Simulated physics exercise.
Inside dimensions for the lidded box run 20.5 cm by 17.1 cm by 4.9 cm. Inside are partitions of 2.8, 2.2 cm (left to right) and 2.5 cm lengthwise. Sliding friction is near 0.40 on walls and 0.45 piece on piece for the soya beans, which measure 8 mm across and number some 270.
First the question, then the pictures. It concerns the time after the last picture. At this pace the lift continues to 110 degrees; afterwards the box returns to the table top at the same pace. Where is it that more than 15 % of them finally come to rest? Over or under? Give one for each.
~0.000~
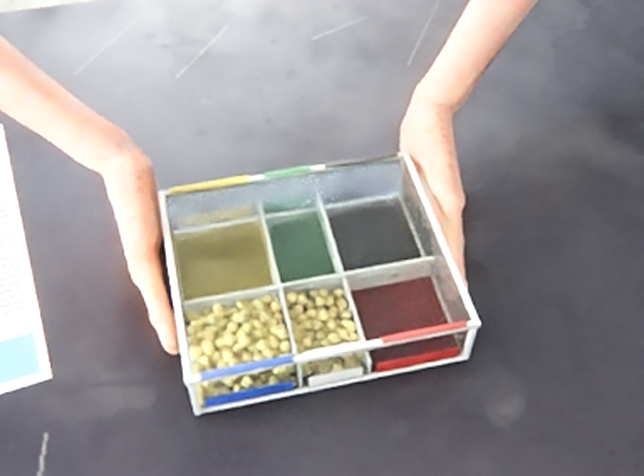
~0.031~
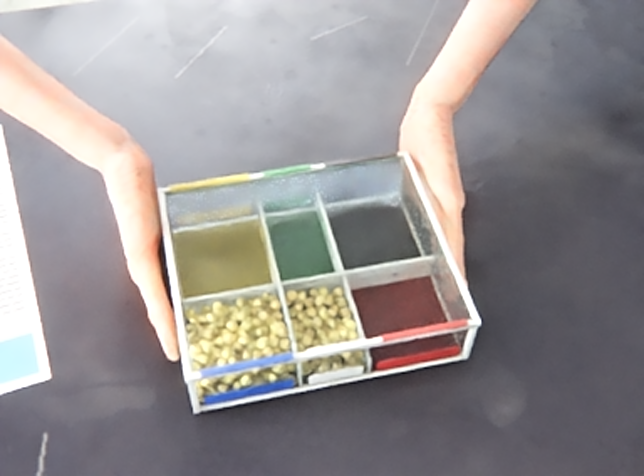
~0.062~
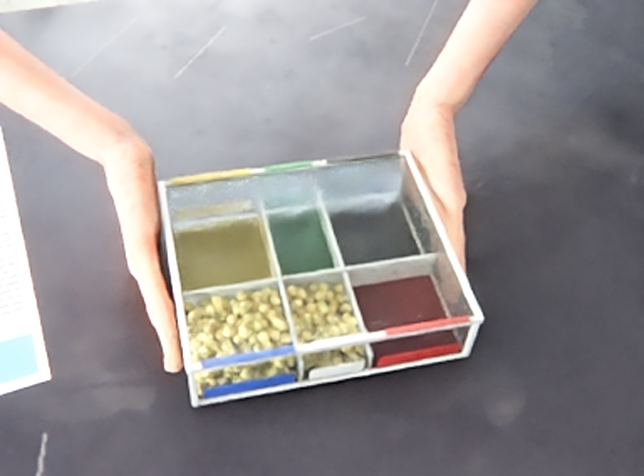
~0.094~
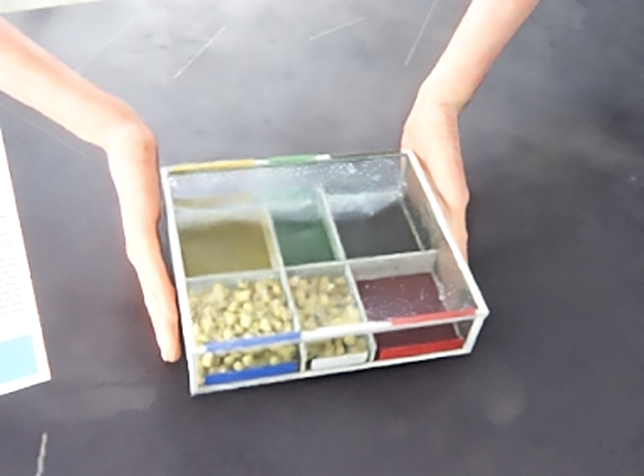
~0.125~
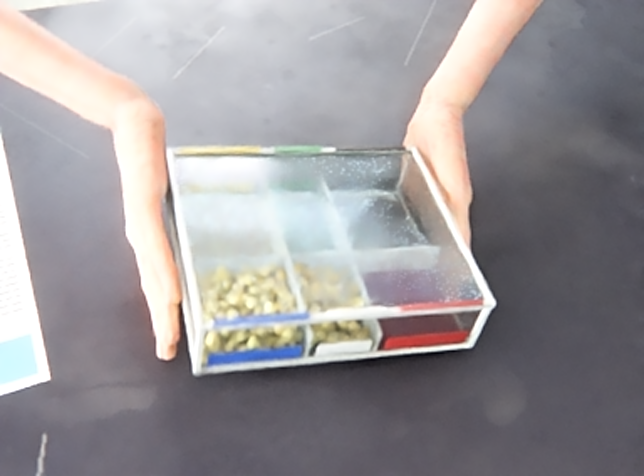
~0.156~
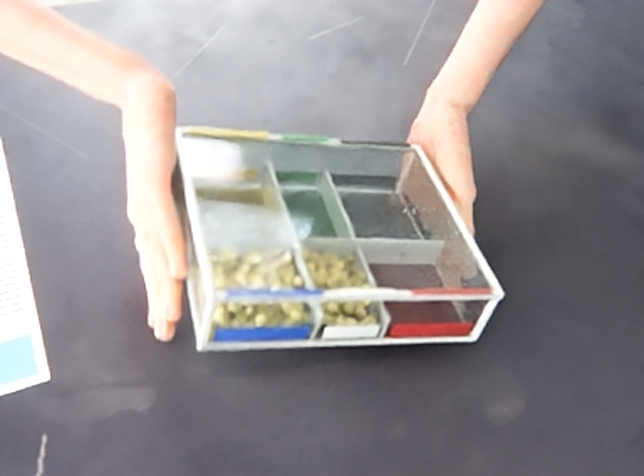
Red over; blue under; green under; yellow under; white under; black over.
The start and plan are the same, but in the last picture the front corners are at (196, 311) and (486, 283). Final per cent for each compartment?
Final shares: Red 0%, blue 0%, green 15%, yellow 0%, white 0%, black 85%.
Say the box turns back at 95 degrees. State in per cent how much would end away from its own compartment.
It would come to about 85 per cent.
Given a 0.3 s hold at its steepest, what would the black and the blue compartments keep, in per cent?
Final amounts would be black 80% and blue 0%.
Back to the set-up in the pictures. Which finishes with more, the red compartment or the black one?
The black one.
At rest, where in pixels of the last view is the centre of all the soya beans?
Roughly pixel (388, 240).
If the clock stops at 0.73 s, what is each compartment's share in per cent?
Red 20; blue 30; green 5; yellow 5; white 20; black 25.
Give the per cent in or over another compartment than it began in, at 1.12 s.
100 %.
Then, at 0.73 s, tilt 110 degrees; red 20 %, blue 30 %, green 5 %, yellow 5 %, white 20 %, black 25 %.
After 1.12 s, tilt 47 degrees; red 25 %, black 70 %.
Then, at 1.59 s, tilt 0 degrees; red 25 %, black 70 %.
At rest (2.4 s), red 25 %, blue 0 %, green 0 %, yellow 0 %, white 0 %, black 70 %.
